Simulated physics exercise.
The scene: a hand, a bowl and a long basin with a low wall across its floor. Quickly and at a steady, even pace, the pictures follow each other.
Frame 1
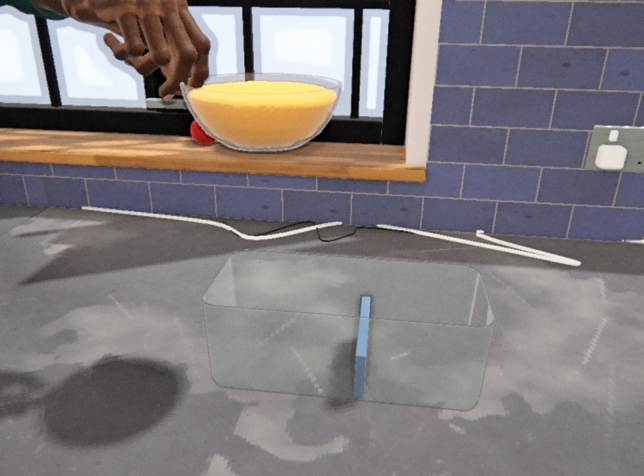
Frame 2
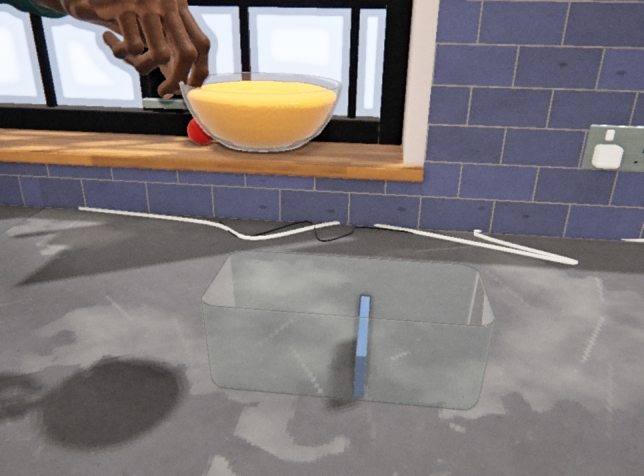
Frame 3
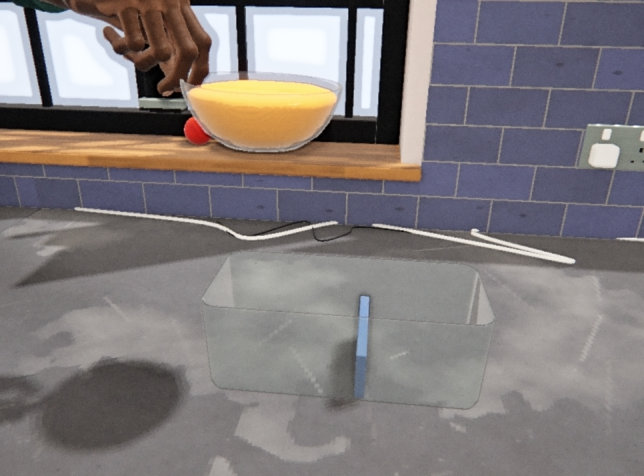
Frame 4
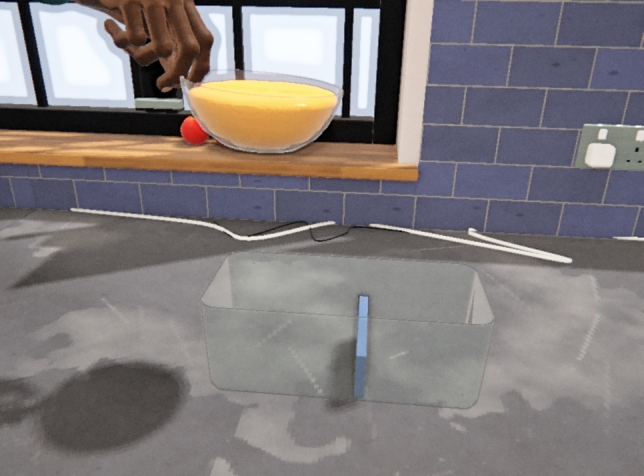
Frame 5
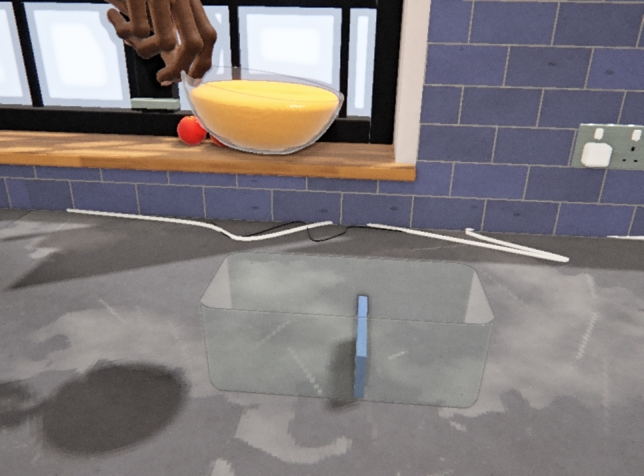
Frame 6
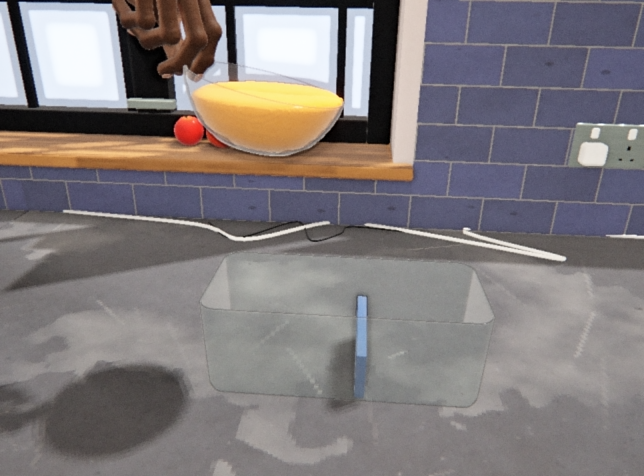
At first, a hand grips the left rim of a clear glass bowl of yellow-orange juice on a wooden windowsill, behind a clear basin with a low blue wall. Then the hand shifts slightly right and the bowl tilts gradually to the right, its right rim dipping while the juice stays nearly level.
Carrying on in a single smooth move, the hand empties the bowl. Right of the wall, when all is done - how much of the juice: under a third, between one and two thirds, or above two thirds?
The share right of the wall ends up beyond two thirds.
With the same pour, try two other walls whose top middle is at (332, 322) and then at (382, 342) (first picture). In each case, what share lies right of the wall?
In order, some 95 and 60 in a hundred.
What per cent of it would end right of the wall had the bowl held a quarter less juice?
About 75 percent.
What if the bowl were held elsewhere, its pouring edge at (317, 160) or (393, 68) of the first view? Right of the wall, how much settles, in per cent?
The first gives 45 %, the second 85 %.
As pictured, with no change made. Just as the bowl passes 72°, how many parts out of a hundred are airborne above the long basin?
It's close to 45 percent.
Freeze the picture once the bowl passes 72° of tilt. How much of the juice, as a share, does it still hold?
Roughly 20 percent remains at that point.
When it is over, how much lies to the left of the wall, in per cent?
It comes to about 20 per cent.
A moment on, the tilt is 72° and 20 per cent is still to pour, 2 is left of the wall and 33 right of it.
Next, the tilt is 111° and 0 per cent is still to pour, 17 is left of the wall and 80 right of it.
Then the tilt is 120° and 0 per cent is still to pour, 18 is left of the wall and 81 right of it.
Later the tilt is 120° and 0 per cent is still to pour, 18 is left of the wall and 81 right of it.
Finally, 18 per cent lies left of the wall, 81 right of it and 1 outside.
